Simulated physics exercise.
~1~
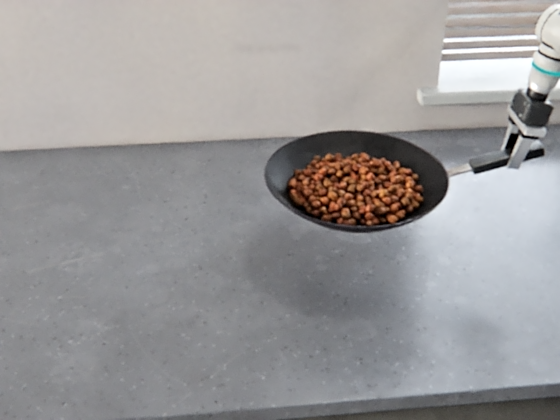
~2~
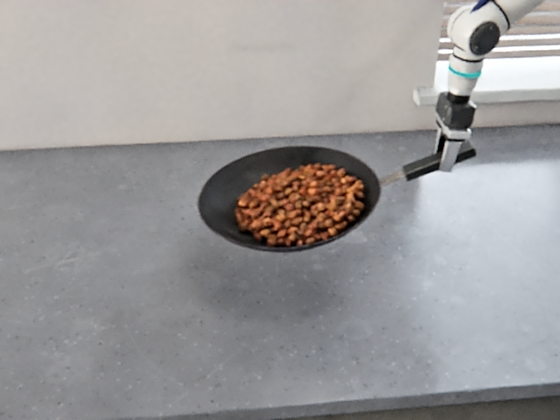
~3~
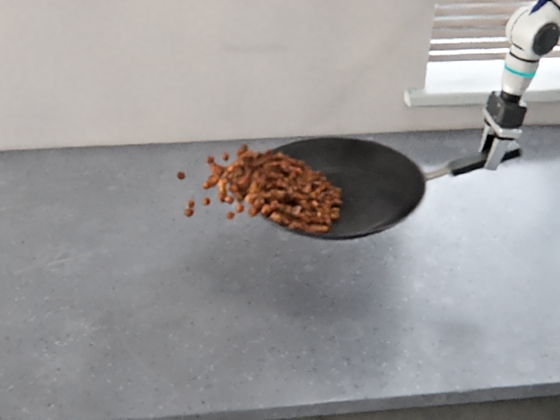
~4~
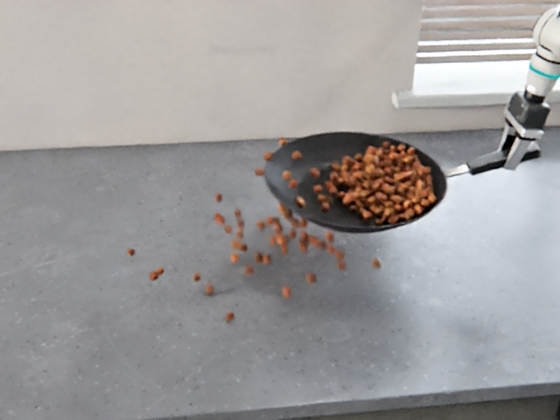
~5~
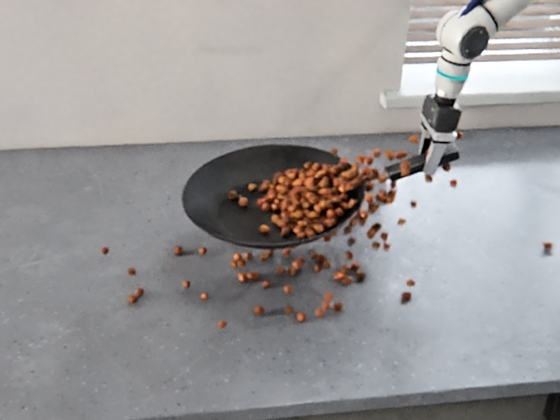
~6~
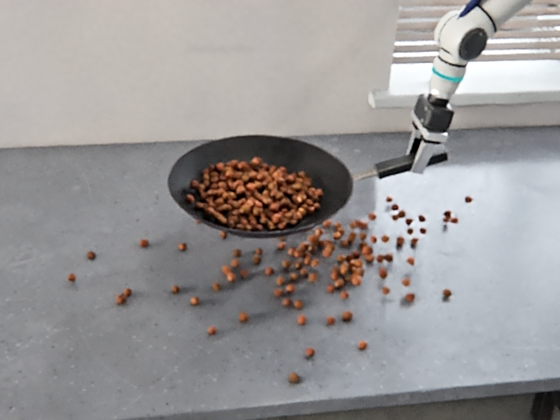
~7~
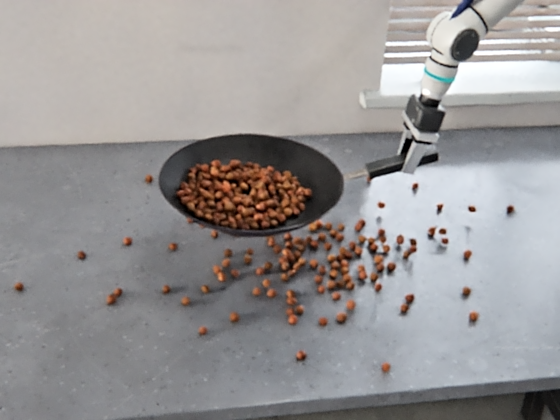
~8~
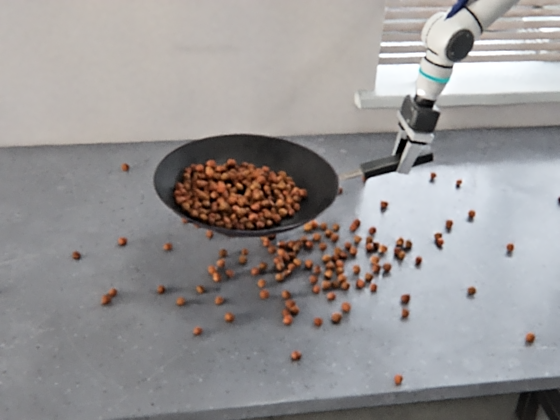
A robot arm holding a black frying pan of hazelnuts above a grey counter swung it left, then right, and left again, spilling many nuts over both sides, and ended holding the pan still partly full with the rest scattered across the counter.
